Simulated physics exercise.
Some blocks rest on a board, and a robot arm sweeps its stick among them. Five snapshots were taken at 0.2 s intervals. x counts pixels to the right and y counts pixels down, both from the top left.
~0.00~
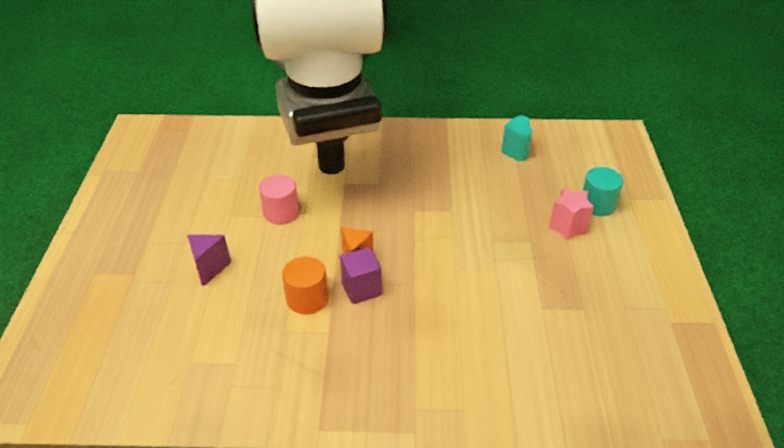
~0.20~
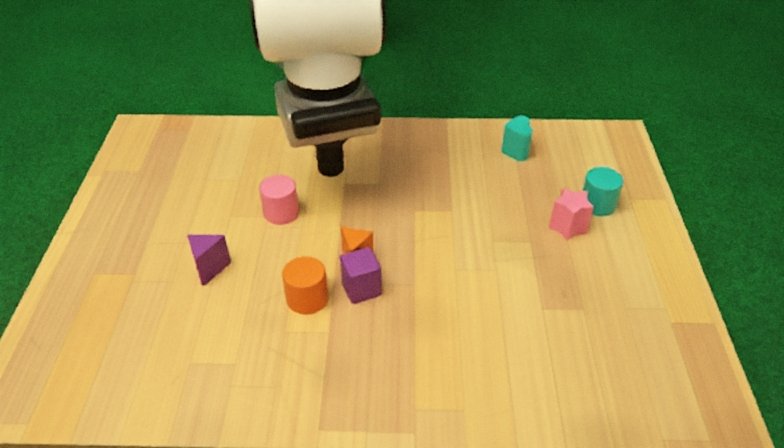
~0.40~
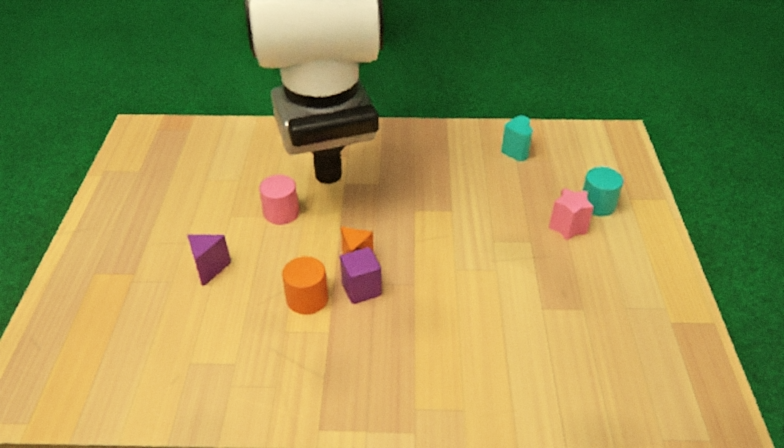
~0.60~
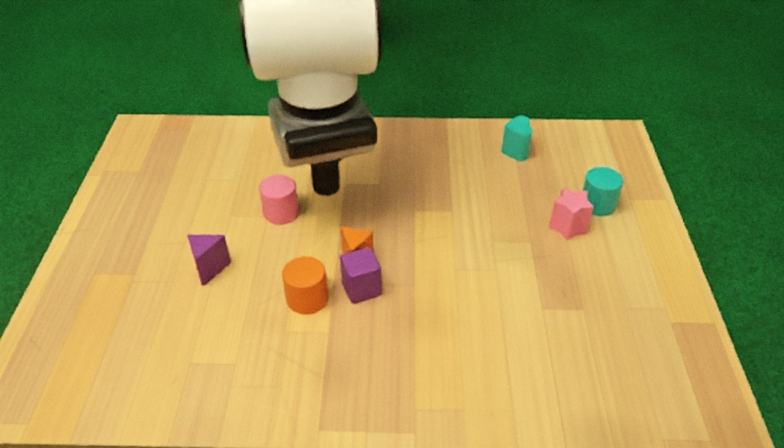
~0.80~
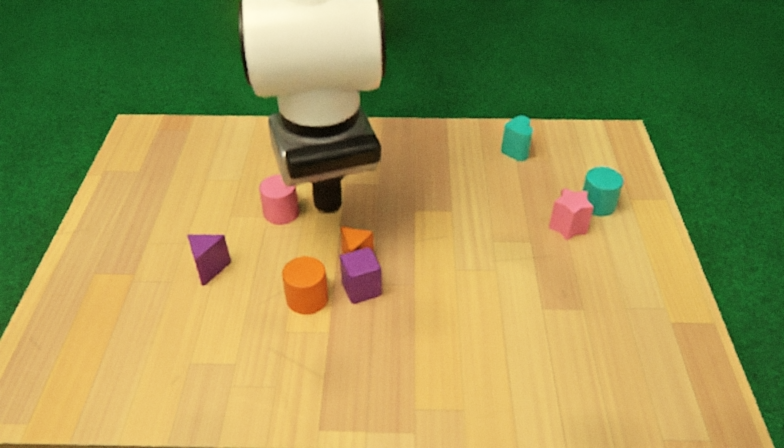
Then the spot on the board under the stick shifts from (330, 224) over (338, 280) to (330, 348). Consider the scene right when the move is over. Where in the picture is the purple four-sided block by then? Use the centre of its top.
It is at (376, 277).
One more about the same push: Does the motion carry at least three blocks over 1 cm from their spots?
Yes.
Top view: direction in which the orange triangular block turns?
Anticlockwise, looking down.
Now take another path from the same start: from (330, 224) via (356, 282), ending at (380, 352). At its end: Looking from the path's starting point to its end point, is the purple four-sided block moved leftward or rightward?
Over to the left.
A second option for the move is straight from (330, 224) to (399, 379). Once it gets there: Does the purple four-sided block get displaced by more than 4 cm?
Yes, that is what happens.
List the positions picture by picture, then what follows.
The first frame shows stick's lower end (332, 167); pink disc (277, 185); orange disc (304, 271); orange triangular block (355, 235); purple four-sided block (360, 261).
The second frame shows stick (331, 169); blocks still.
The third frame shows stick (329, 176); blocks still.
The fourth frame shows stick (327, 188); blocks still.
The fifth frame shows stick (328, 205); pink disc (277, 185); orange disc (304, 271); orange triangular block (355, 235); purple four-sided block (360, 261).
On the path given first. One third of the way, stick (335, 242); orange triangular block (363, 247), turned 20° anticlockwise; purple four-sided block (371, 274).
Two thirds of the way, stick (335, 283); orange disc (297, 280); orange triangular block (365, 255), turned 95° anticlockwise; purple four-sided block (376, 277), turned 20° clockwise.
At the end, stick (328, 328); pink disc still; orange disc (295, 282); orange triangular block (365, 255), turned 95° anticlockwise; purple four-sided block (376, 277), turned 20° clockwise.
